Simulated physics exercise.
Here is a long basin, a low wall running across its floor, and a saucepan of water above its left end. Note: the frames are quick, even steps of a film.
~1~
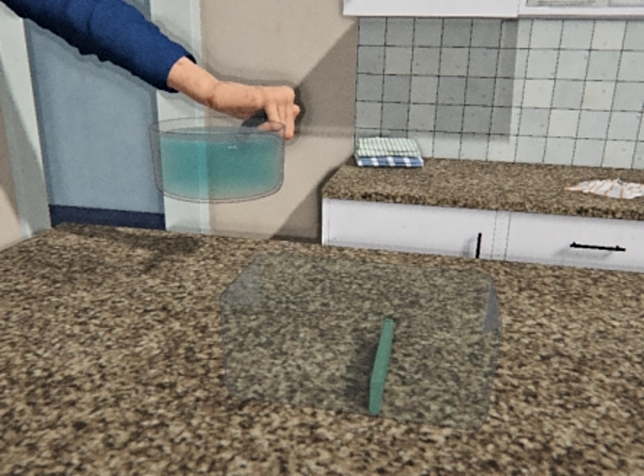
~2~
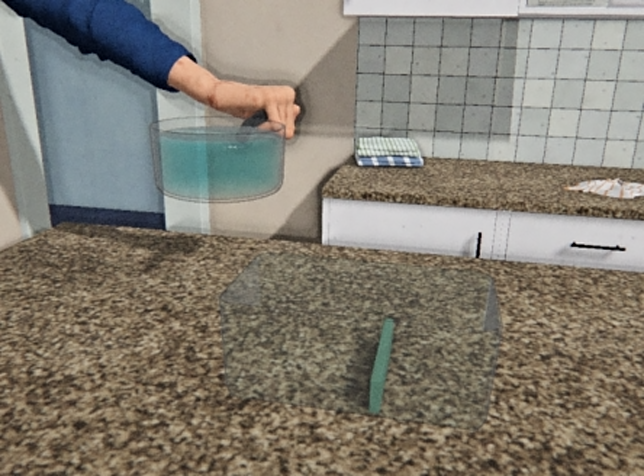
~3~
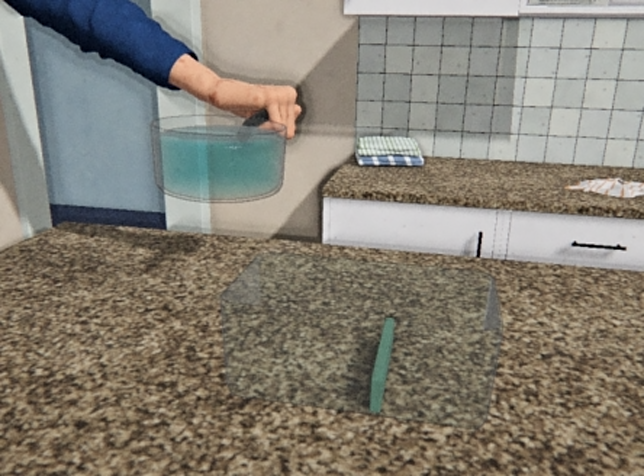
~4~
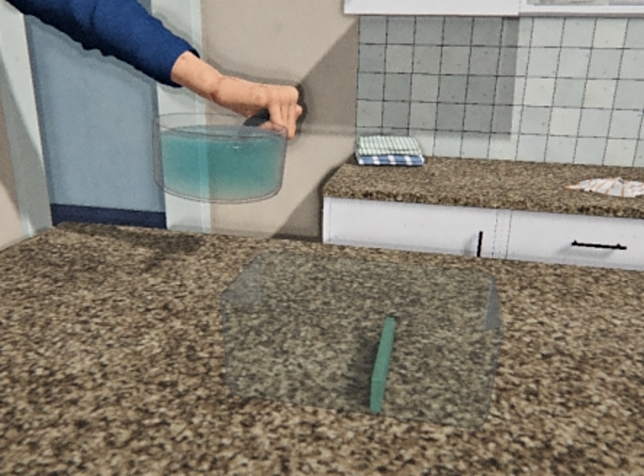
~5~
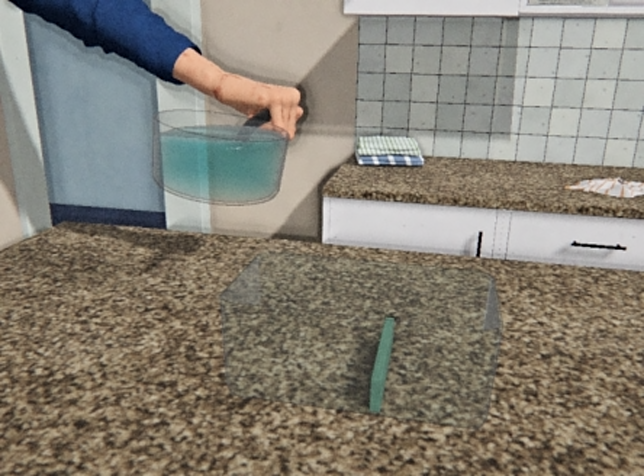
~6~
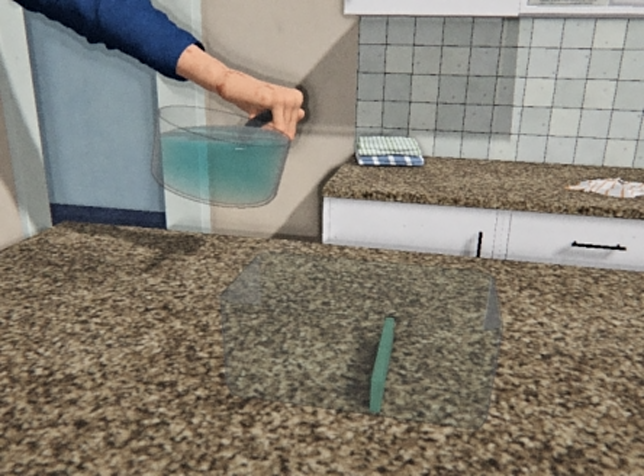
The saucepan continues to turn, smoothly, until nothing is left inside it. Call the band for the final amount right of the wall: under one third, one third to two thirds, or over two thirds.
Band: Under one third.
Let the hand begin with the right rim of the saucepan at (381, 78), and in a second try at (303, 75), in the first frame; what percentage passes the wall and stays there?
First try: Near 75 percent; second try: Near 40 percent.
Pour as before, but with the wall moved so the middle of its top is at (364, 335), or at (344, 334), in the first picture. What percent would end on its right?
10 per cent, then 45 per cent, roughly.
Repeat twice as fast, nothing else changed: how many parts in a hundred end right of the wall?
I'd estimate about 15 percent ends up there.
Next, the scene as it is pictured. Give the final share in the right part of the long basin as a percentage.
About 5 percent.
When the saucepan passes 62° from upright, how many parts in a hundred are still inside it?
Remaining fraction: Approx. 50 %.
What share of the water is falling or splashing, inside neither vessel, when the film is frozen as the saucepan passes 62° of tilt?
I'd reckon some 30 per cent.
A moment on, the saucepan is tipped part way and 51 per cent is still to pour, 18 is left of the wall and 0 right of it.
Next, the saucepan is tipped on its side and 11 per cent is still to pour, 78 is left of the wall and 3 right of it.
Then the saucepan is tipped right over and 1 per cent is still to pour, 91 is left of the wall and 6 right of it.
Later the saucepan is tipped right over and 0 per cent is still to pour, 93 is left of the wall and 6 right of it.
At rest 93 per cent lies left of the wall, 6 right of it and 1 outside.
